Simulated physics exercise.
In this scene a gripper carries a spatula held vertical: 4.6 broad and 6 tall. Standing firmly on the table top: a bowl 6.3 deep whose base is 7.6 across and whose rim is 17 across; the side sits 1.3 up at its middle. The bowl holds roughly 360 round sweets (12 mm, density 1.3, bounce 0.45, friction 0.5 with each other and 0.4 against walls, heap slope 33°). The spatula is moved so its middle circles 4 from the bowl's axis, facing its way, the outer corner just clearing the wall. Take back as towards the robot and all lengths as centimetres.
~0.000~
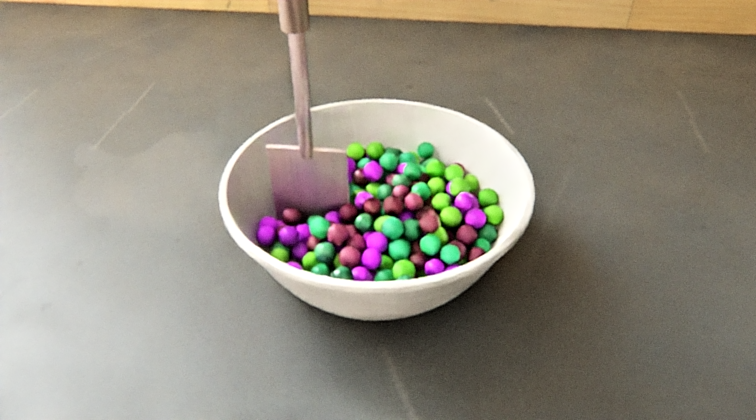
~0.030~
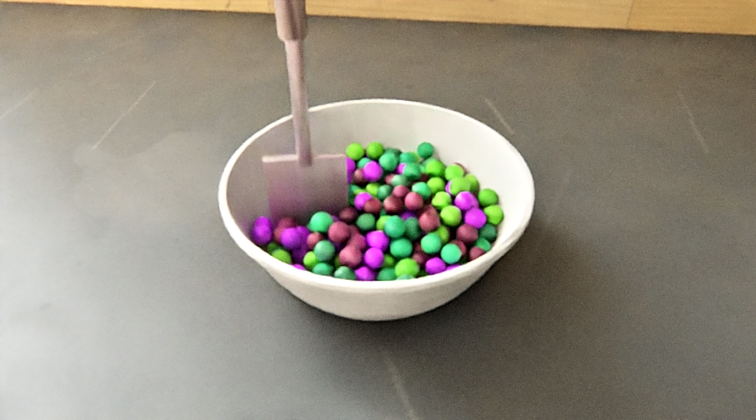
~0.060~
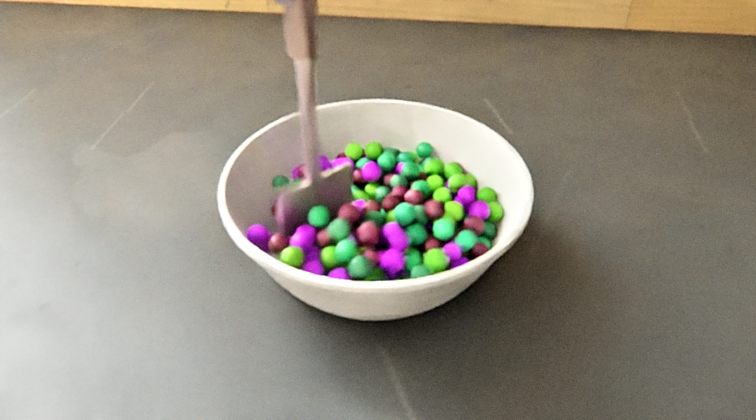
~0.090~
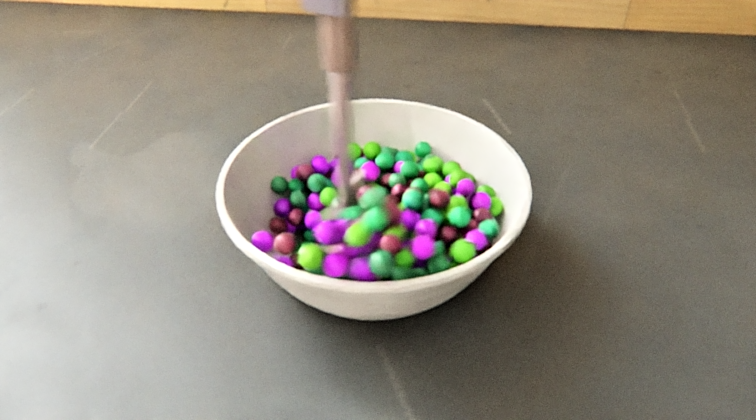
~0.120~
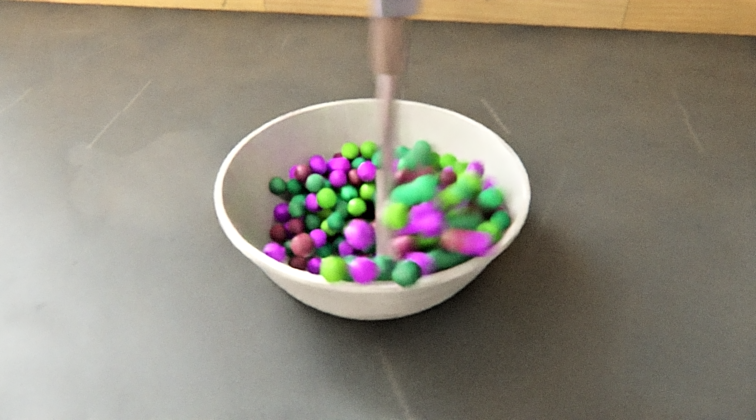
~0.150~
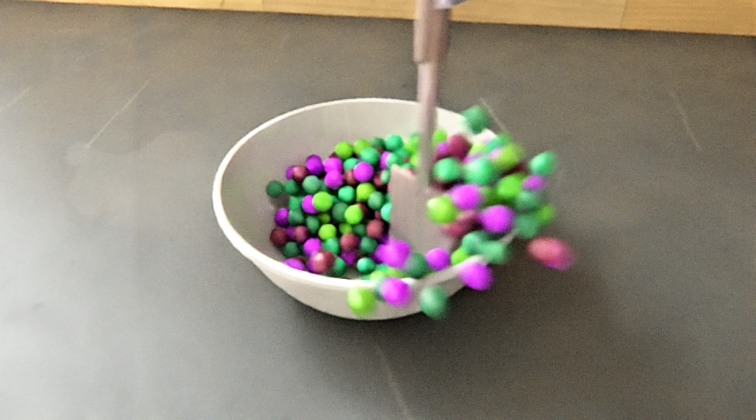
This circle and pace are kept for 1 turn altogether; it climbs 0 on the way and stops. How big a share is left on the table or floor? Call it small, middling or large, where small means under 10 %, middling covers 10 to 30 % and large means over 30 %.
I would call it large.
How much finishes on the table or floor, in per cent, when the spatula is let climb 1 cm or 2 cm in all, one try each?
Some 45 and some 40 per cent.
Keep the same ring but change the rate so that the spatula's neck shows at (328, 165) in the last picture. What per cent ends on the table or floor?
Roughly 25 percent of it.
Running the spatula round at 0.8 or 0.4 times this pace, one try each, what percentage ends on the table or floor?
Around 35 percent on the first try and 20 percent on the second.
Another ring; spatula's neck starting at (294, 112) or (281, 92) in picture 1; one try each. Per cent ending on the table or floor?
First try about 40 per cent, second try about 25 per cent.
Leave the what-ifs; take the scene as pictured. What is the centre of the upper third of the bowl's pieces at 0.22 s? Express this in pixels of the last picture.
The upper third is centred close to (418, 126).
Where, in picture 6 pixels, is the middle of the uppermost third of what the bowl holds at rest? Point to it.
Estimated centre: (339, 264).
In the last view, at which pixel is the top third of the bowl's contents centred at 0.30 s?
Near (300, 131).
After 0.22 s, 220° round, highest piece 15 above the table; 297 in the bowl, 1 on the table or floor, 67 in flight or on the tool.
After 0.30 s, 299° round, highest piece 13 above the table; 245 in the bowl, 26 on the table or floor, 94 in flight or on the tool.
After 0.53 s, 0° round, highest piece 6 above the table; 191 in the bowl, 172 on the table or floor, 2 in flight or on the tool.
After 1.23 s, 0° round, highest piece 5 above the table; 191 in the bowl, 174 on the table or floor.
At rest, 191 in the bowl, 174 on the table or floor. That is 48 % on the table or floor.
